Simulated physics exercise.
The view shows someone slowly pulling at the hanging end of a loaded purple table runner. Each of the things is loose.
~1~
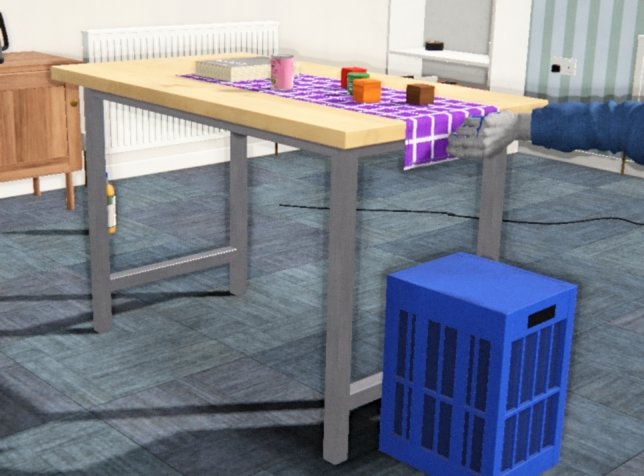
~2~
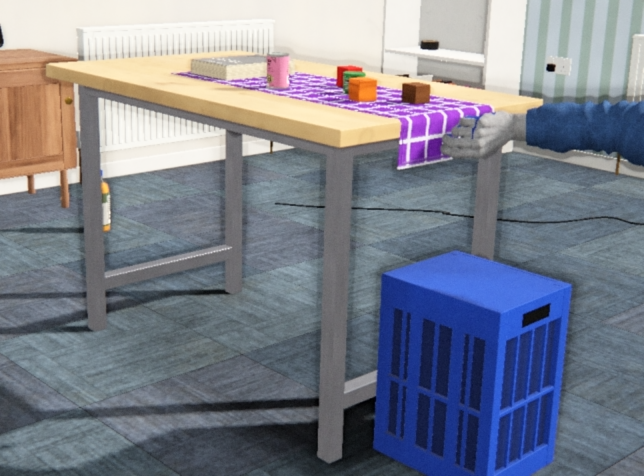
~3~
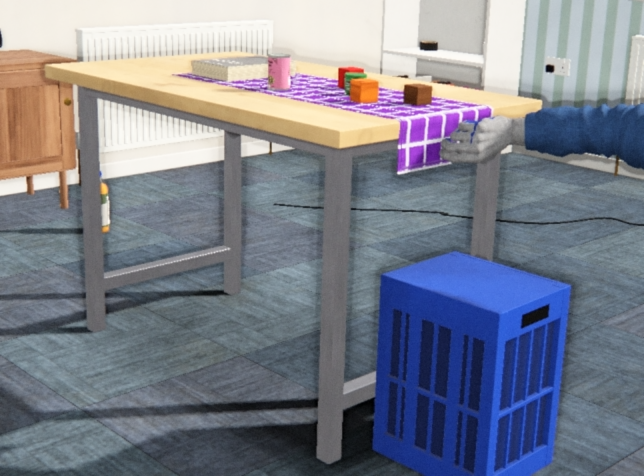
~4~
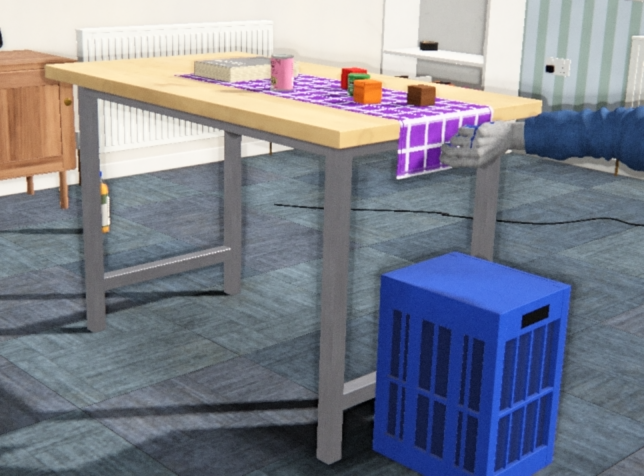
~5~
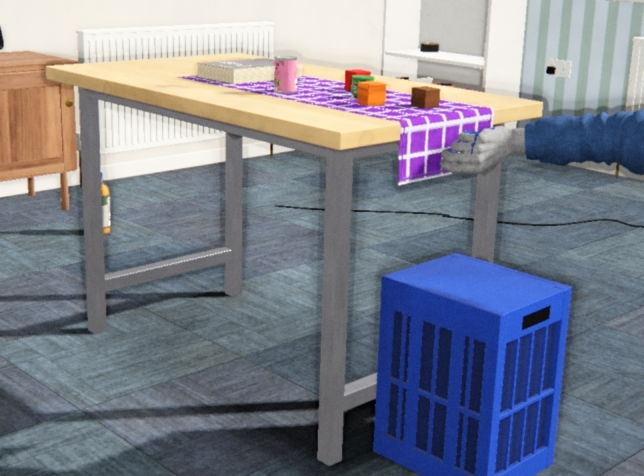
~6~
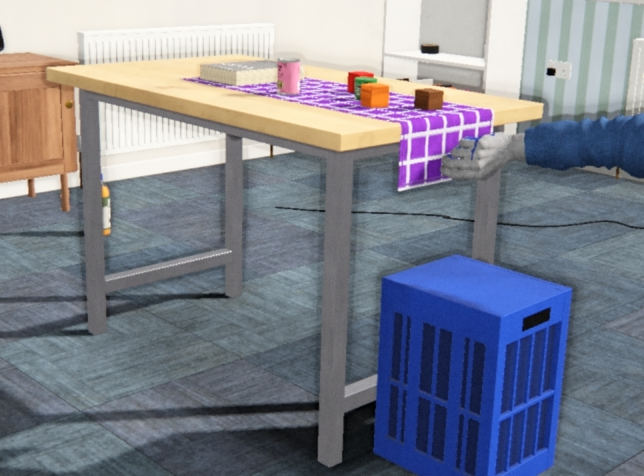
On a wooden table, a gloved hand slowly pulls a purple runner, drawing its objects slightly right.
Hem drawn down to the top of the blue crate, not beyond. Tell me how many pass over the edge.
Count: Two.
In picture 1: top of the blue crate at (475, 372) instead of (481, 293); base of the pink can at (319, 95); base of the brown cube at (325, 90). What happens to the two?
The pink can ends up off the top and the brown cube ends up off the top.
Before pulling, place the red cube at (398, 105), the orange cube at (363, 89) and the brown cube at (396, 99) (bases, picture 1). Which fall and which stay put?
Here's the result: The red cube leaves the top, the orange cube remains in place and the brown cube leaves the top.
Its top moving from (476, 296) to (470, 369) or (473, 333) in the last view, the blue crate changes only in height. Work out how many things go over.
Over the edge: 4, then 3.
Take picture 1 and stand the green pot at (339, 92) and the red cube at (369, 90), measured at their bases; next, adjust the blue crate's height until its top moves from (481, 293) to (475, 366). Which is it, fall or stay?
Result - the green pot comes off, and the red cube comes off.
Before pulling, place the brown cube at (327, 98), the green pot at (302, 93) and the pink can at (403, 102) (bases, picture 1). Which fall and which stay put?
The brown cube stays on; the green pot keeps its place on top; the pink can comes down.
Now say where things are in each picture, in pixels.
In the first picture, hem (404, 169); brown cube (421, 85); orange cube (367, 80); green pot (359, 74); red cube (354, 68); pink can (282, 55); top of the crate (481, 293).
In the second picture, hem (398, 169); brown cube (416, 84).
In the third picture, hem (397, 174); orange cube (365, 80).
In the fourth picture, hem (397, 179); green pot (359, 75); top of the crate (474, 293).
In the fifth picture, hem (398, 185); red cube (358, 71).
In the sixth picture, hem (398, 191); brown cube (429, 90); orange cube (375, 85); green pot (366, 78); red cube (361, 73); pink can (289, 59).
Soon after, hem near (445, 211); all still up.
Then, hem near (443, 254); brown cube gone.
Further on, hem on the crate; brown cube and orange cube gone.
At rest, hem on the crate; brown cube and orange cube gone. The answer is two.
